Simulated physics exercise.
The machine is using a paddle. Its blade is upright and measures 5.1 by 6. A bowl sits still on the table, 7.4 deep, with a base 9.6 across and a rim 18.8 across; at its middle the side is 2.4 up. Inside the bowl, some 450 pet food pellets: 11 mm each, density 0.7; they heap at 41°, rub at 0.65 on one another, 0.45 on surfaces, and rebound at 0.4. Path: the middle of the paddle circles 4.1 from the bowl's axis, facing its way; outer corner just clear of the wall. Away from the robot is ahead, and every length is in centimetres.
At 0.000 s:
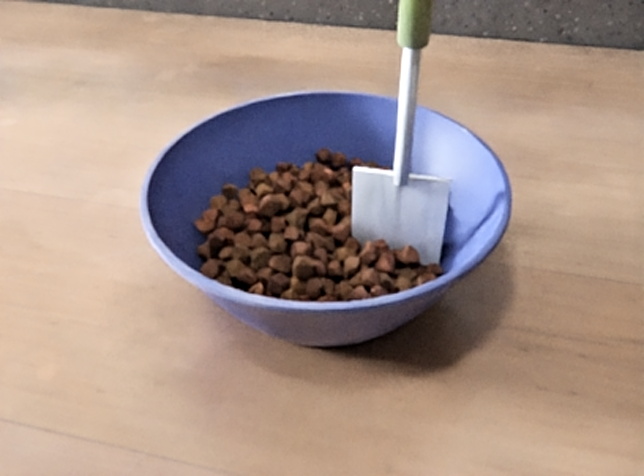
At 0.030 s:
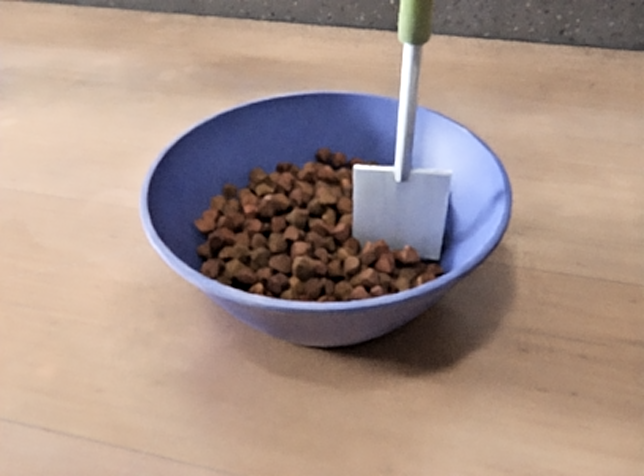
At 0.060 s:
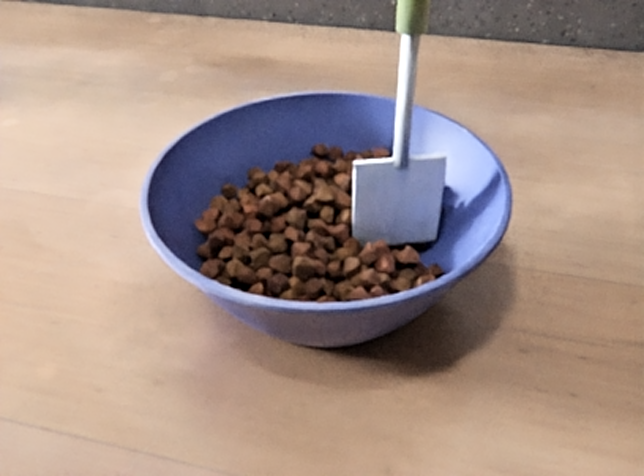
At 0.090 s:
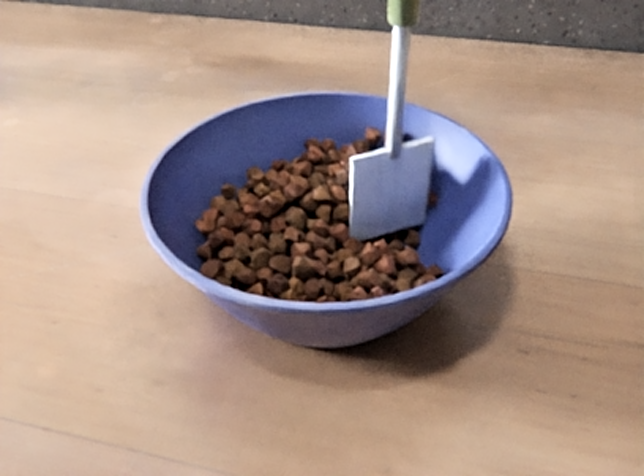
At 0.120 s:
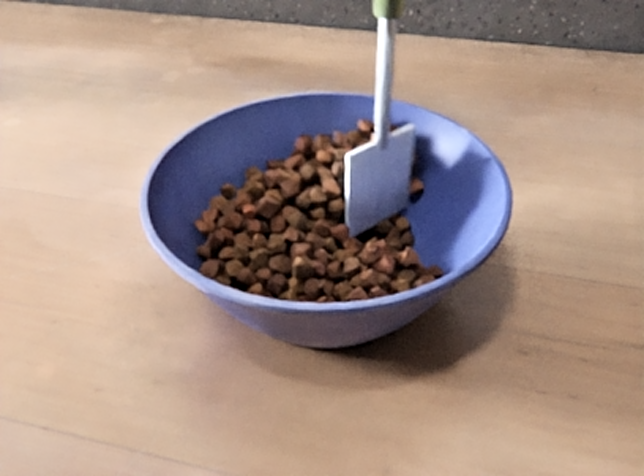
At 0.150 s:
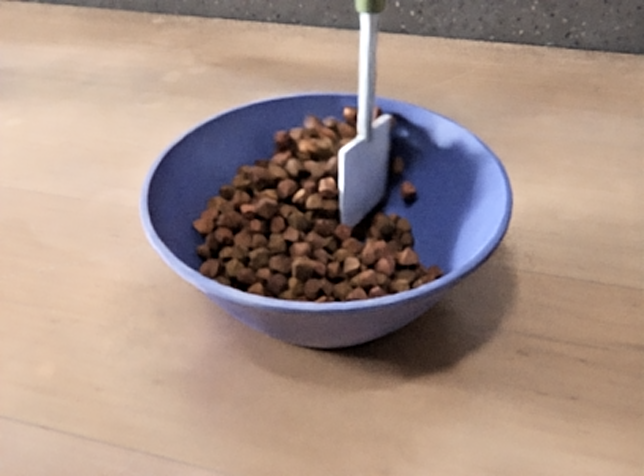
On a pale wooden tabletop with a dark speckled strip behind it, the view looks down at an angle from the front and stays fixed. A blue bowl holds a heap of small brown pellets, with a flat pale paddle on a green-topped handle upright at its right side. The paddle sweeps backward and left around the bowl, turning edge-on, pushing pellets into a higher pile at the back and baring the right side.
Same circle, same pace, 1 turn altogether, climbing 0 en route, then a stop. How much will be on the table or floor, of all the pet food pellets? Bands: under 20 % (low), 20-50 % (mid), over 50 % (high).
Low.
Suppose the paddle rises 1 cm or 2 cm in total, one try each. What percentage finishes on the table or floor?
Roughly 10 percent, then roughly 10 percent.
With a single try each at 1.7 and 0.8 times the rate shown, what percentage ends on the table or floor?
It would be some 25 and 10 percent respectively.
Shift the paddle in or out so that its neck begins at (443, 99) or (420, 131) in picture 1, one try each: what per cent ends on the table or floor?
About 0 and 15 per cent.
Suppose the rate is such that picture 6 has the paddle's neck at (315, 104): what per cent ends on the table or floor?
It works out to roughly 25 percent.
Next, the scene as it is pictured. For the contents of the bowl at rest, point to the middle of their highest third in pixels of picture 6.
I'd put it at about (411, 179).
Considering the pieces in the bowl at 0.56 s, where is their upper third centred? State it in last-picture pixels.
I'd point to about (407, 247).
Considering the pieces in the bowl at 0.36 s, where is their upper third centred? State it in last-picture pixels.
About (218, 220) in the last picture.
After 0.36 s, 182° round, highest piece 10 above the table; 443 in the bowl, 1 on the table or floor, 5 in flight or on the tool.
After 0.56 s, 293° round, highest piece 9 above the table; 418 in the bowl, 22 on the table or floor, 9 in flight or on the tool.
After 0.87 s, 0° round, highest piece 8 above the table; 408 in the bowl, 41 on the table or floor.
After 1.57 s, 0° round, highest piece 8 above the table; 408 in the bowl, 41 on the table or floor.
In the end, 408 in the bowl, 41 on the table or floor. That is 9 % on the table or floor.
